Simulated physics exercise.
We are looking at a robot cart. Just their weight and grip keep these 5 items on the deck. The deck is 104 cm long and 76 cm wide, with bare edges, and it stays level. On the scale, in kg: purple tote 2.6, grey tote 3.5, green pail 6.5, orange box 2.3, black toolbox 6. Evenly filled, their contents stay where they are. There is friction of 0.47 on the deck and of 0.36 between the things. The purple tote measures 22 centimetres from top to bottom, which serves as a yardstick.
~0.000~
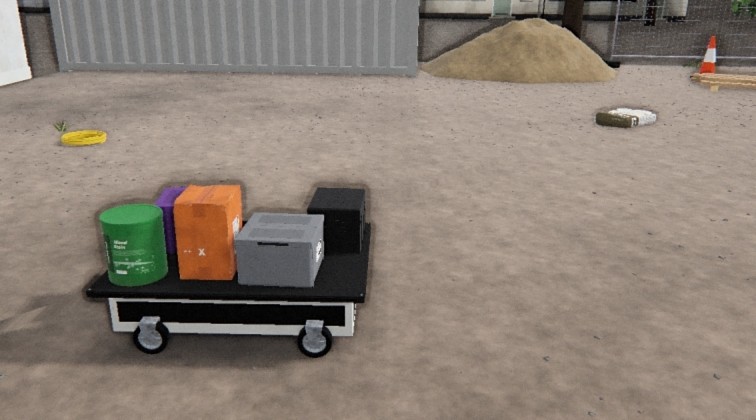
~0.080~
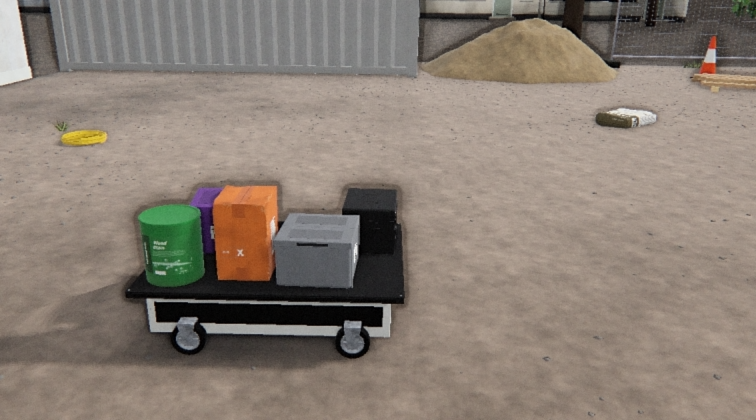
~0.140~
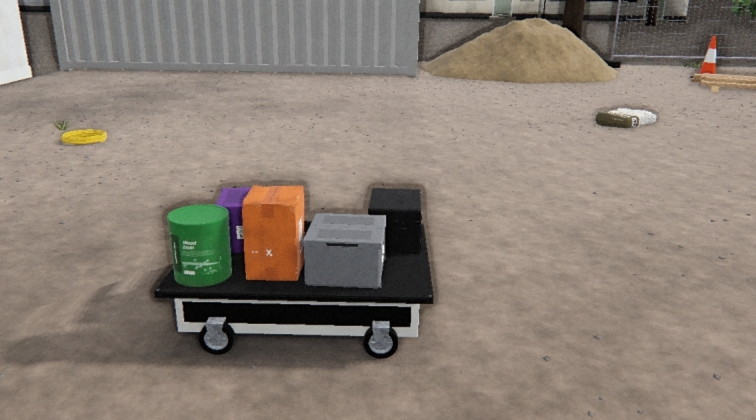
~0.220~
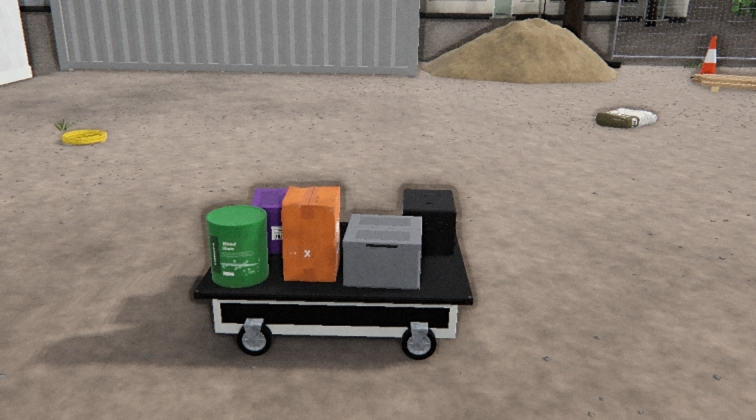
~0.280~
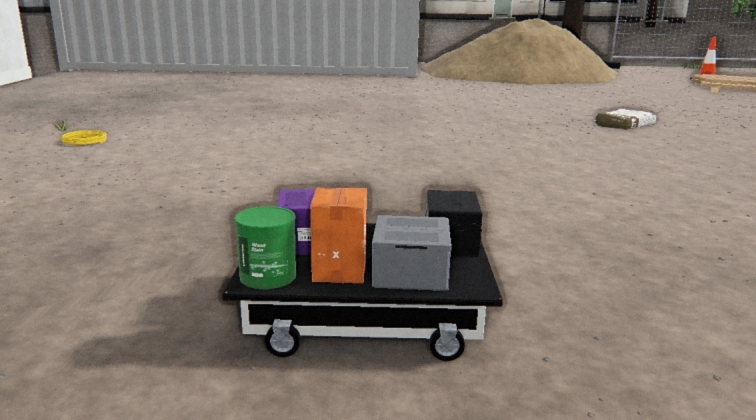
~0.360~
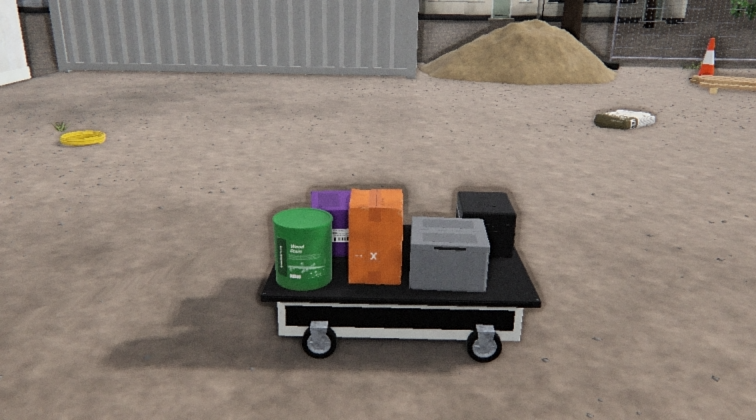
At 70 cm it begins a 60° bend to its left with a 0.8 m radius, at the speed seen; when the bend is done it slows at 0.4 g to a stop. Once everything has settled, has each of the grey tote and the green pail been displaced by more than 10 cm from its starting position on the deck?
Grey tote: Yes, displaced; green pail: Yes, displaced.
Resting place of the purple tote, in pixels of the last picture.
Around (530, 171).
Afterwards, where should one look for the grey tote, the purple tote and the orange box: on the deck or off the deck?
Well, the grey tote does come off, the purple tote does not come off, and the orange box does not come off.
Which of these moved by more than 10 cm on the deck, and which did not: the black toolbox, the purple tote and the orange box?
First, the black toolbox is moved away; second, the purple tote stays in its position; third, the orange box is moved away.
Around 0.76 s, 144 cm covered, turned 43°; grey tote now off the deck; green pail shifted 6 cm near (523, 236); black toolbox shifted 40 cm.
Around 1.06 s, 200 cm covered, turned 60°; green pail now off the deck; black toolbox shifted 53 cm; orange box shifted 20 cm.
Finally (2.2 s), off the deck, grey tote and green pail; not toppled but over 10 cm from the start, orange box and black toolbox; the last one still in place (within 10 cm). In the last view, grey tote near (712, 231).
